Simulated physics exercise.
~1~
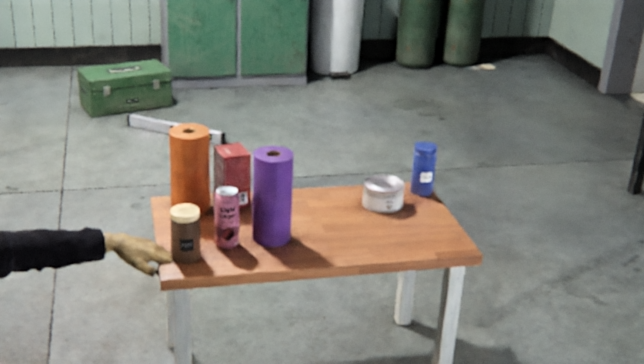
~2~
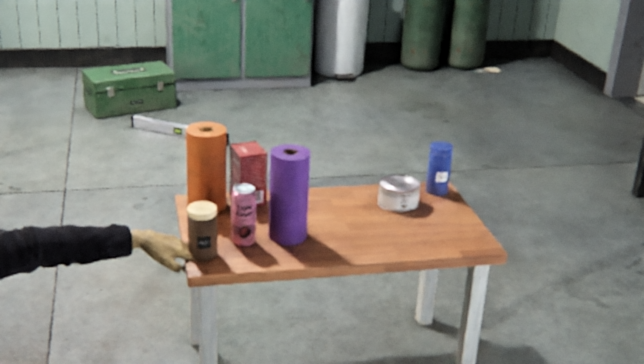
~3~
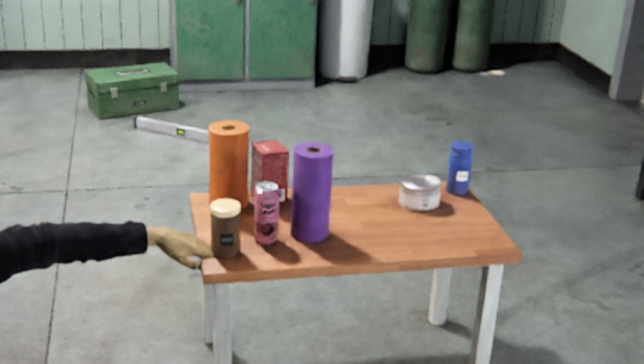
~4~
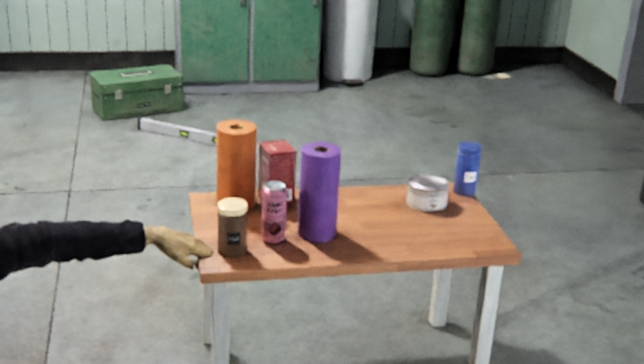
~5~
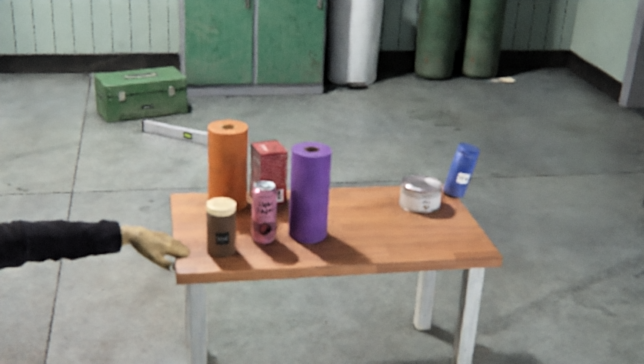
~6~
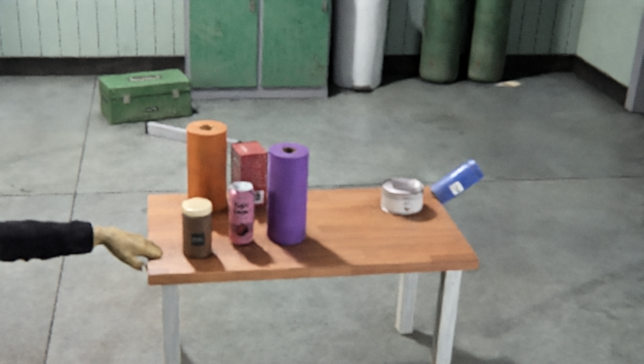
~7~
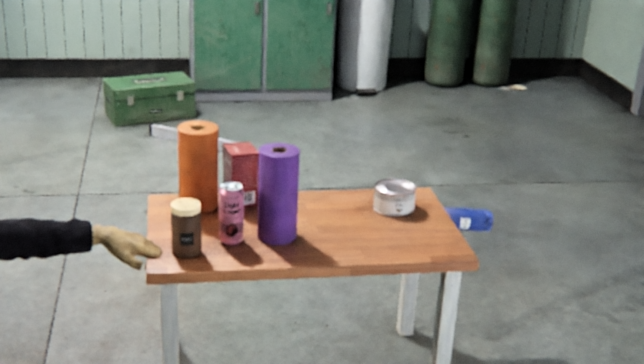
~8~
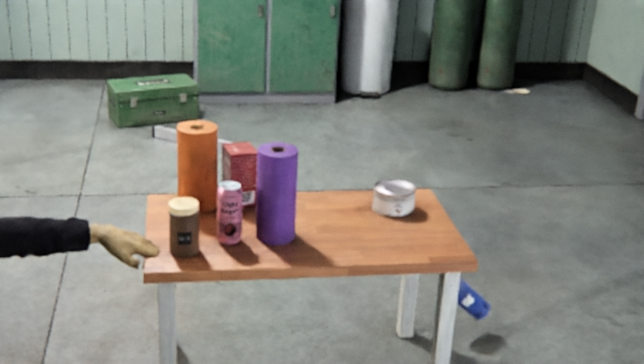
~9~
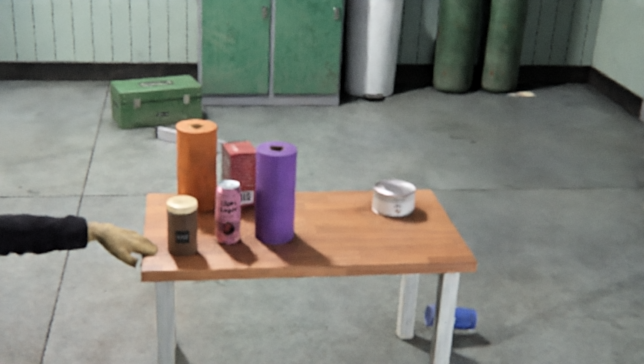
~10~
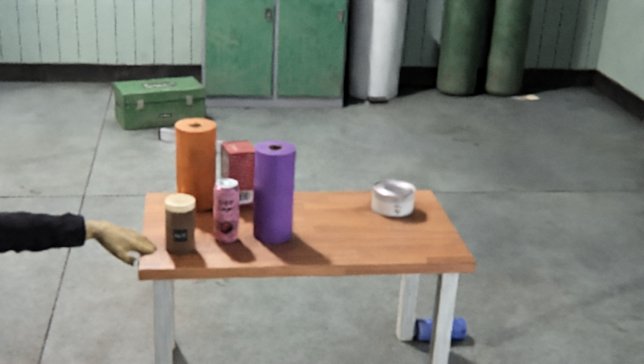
Wooden side table sliding right, then back left beside a gloved hand, the blue jar toppling off the right edge onto the floor.
